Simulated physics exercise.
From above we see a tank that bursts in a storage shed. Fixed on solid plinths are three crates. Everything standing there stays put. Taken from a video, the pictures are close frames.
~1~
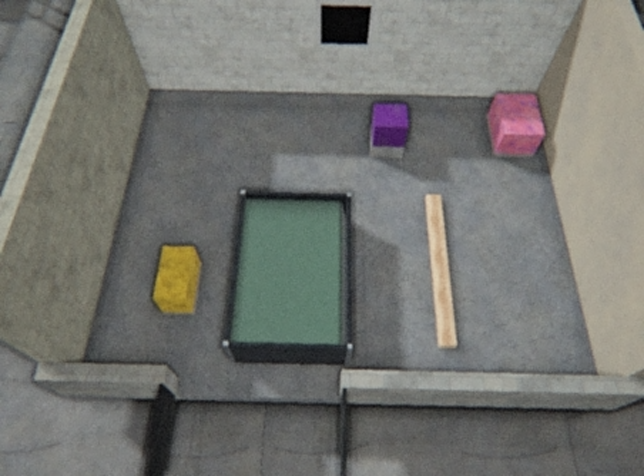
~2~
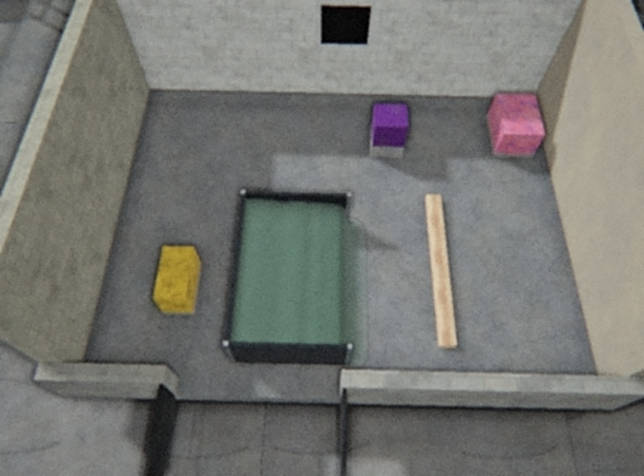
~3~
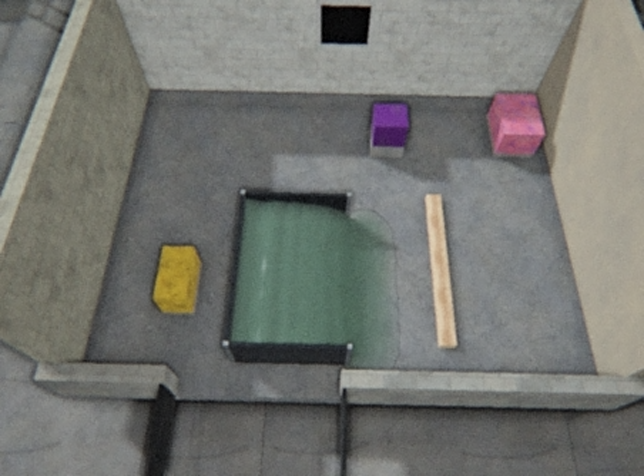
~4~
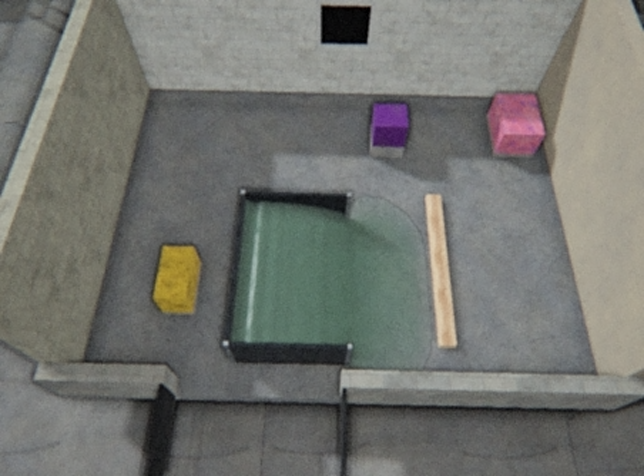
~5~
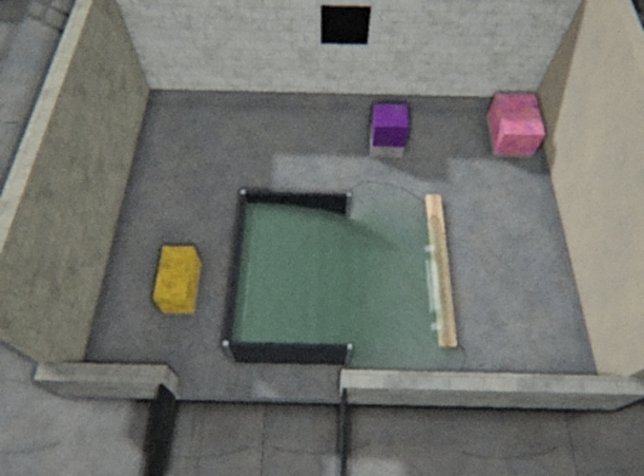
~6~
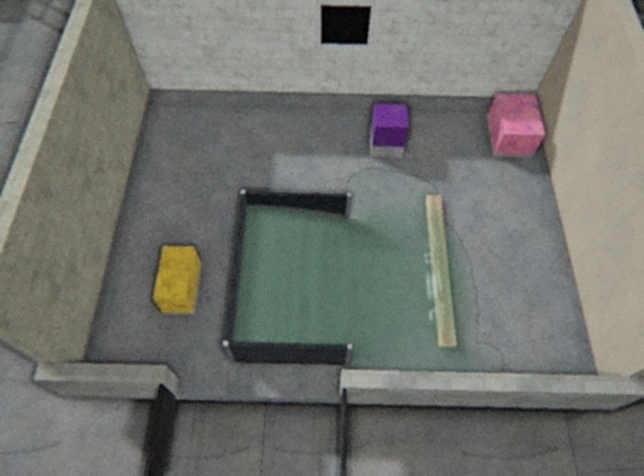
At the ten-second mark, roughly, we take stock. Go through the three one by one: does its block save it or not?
The purple crate is saved by its block. The pink crate is not saved. The yellow crate is saved by its block.
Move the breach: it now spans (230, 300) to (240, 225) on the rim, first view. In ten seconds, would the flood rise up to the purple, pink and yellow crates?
The purple crate is safe, the pink crate is soaked, the yellow crate is soaked.
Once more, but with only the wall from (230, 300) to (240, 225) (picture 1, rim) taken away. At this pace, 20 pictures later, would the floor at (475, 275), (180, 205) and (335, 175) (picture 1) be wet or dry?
Well, the first one's left untouched, the second's sodden, and the third's left untouched.
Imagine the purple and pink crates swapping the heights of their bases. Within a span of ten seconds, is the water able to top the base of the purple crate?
The purple is overtopped.
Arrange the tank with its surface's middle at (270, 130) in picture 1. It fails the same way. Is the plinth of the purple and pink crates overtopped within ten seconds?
As I see it, the purple crate gets flooded, and the pink crate gets flooded too.
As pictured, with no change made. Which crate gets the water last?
Looks like the crate marked yellow to me.
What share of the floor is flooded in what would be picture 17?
Around 45 percent, give or take.
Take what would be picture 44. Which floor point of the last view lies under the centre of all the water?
About (413, 208) in the last view.
A moment on, water covers 35 % of the floor; the purple crate water round its plinth, the pink crate not reached, the yellow crate not reached.
Next, water covers 45 % of the floor; the purple crate water round its plinth, the pink crate water round its plinth, the yellow crate not reached.
Then, water covers 50 % of the floor; the purple crate water round its plinth, the pink crate water round its plinth, the yellow crate not reached.
Later, water covers 70 % of the floor; the purple crate water round its plinth, the pink crate water round its plinth, the yellow crate not reached.
In the end, water covers 90 % of the floor; the purple crate stayed above the water, the pink crate was topped, the yellow crate stayed above the water.
